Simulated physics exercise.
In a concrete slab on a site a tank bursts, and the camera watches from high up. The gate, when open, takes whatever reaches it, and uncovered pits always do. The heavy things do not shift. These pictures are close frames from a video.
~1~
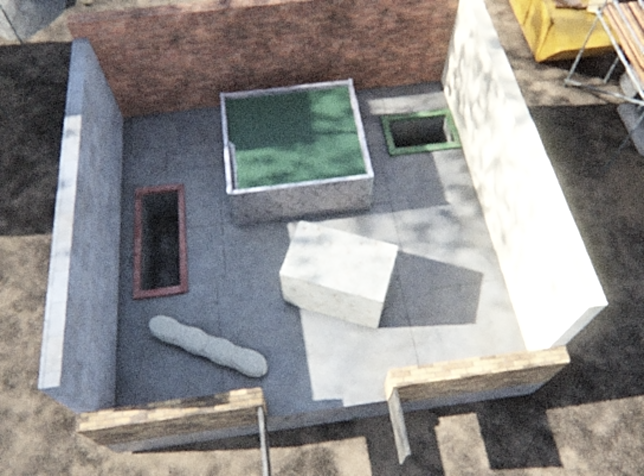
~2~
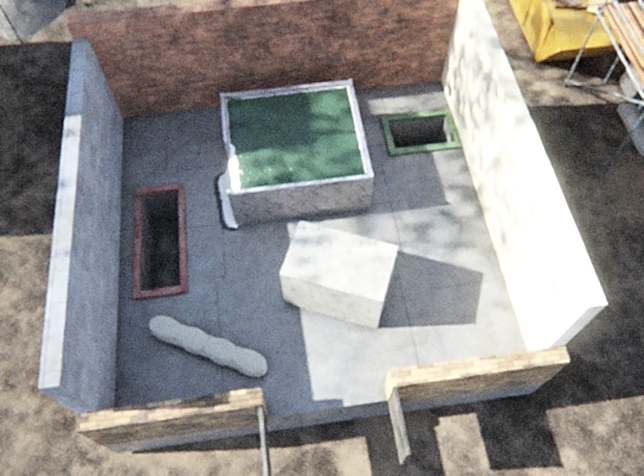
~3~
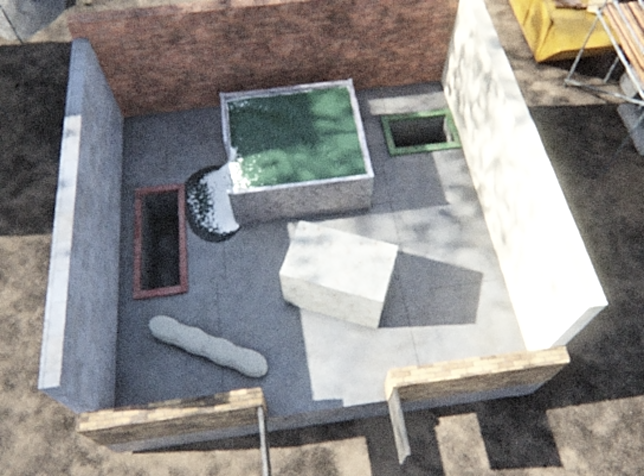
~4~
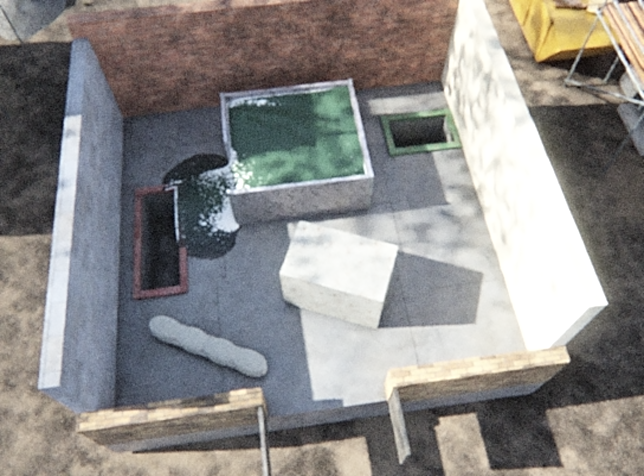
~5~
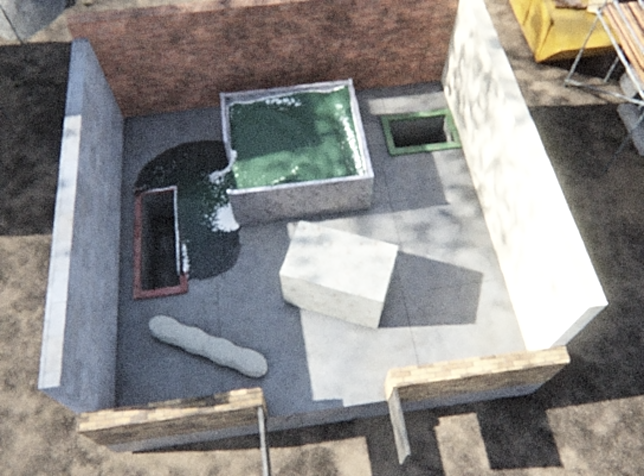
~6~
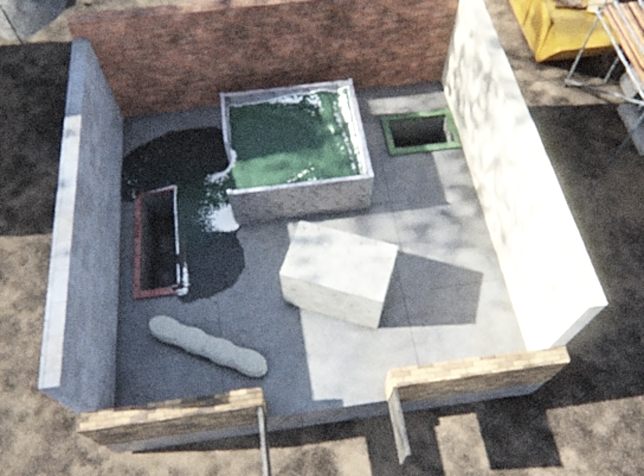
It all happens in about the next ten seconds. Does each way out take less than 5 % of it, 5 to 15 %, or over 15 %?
The gate ends up with less than 5 %; the red pit ends up with over 15 %; the green pit ends up with less than 5 %.
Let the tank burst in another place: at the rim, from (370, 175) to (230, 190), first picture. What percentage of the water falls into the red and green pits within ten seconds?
Estimates in per cent: Red 15, green 4.
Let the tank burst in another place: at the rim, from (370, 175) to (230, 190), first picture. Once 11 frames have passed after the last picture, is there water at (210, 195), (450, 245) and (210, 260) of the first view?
So the first one is left untouched, the next drenched, and the last drenched.
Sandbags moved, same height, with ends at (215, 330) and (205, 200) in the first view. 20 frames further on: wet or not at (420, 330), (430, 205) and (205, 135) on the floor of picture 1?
In turn: Untouched, untouched and submerged.
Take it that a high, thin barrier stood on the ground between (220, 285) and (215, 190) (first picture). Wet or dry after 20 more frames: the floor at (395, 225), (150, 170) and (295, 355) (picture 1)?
In the order you listed them: Unsoaked, soaked, soaked.
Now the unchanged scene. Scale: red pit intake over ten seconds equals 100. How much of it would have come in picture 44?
I make it 85 per cent.
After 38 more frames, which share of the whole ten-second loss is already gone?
I get 85 percent.
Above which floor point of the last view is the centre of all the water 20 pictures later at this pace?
About (261, 180).
A moment on, water covers 15 % of the floor; the gate 0 %, the red pit 17 %, the green pit 0 %.
Next, water covers 25 % of the floor; the gate 0 %, the red pit 29 %, the green pit 0 %.
Then, water covers 35 % of the floor; the gate 0 %, the red pit 42 %, the green pit 0 %.
Later, water covers 55 % of the floor; the gate 0 %, the red pit 57 %, the green pit 0 %.
In the end, water covers 65 % of the floor; the gate 1 %, the red pit 66 %, the green pit 1 %.
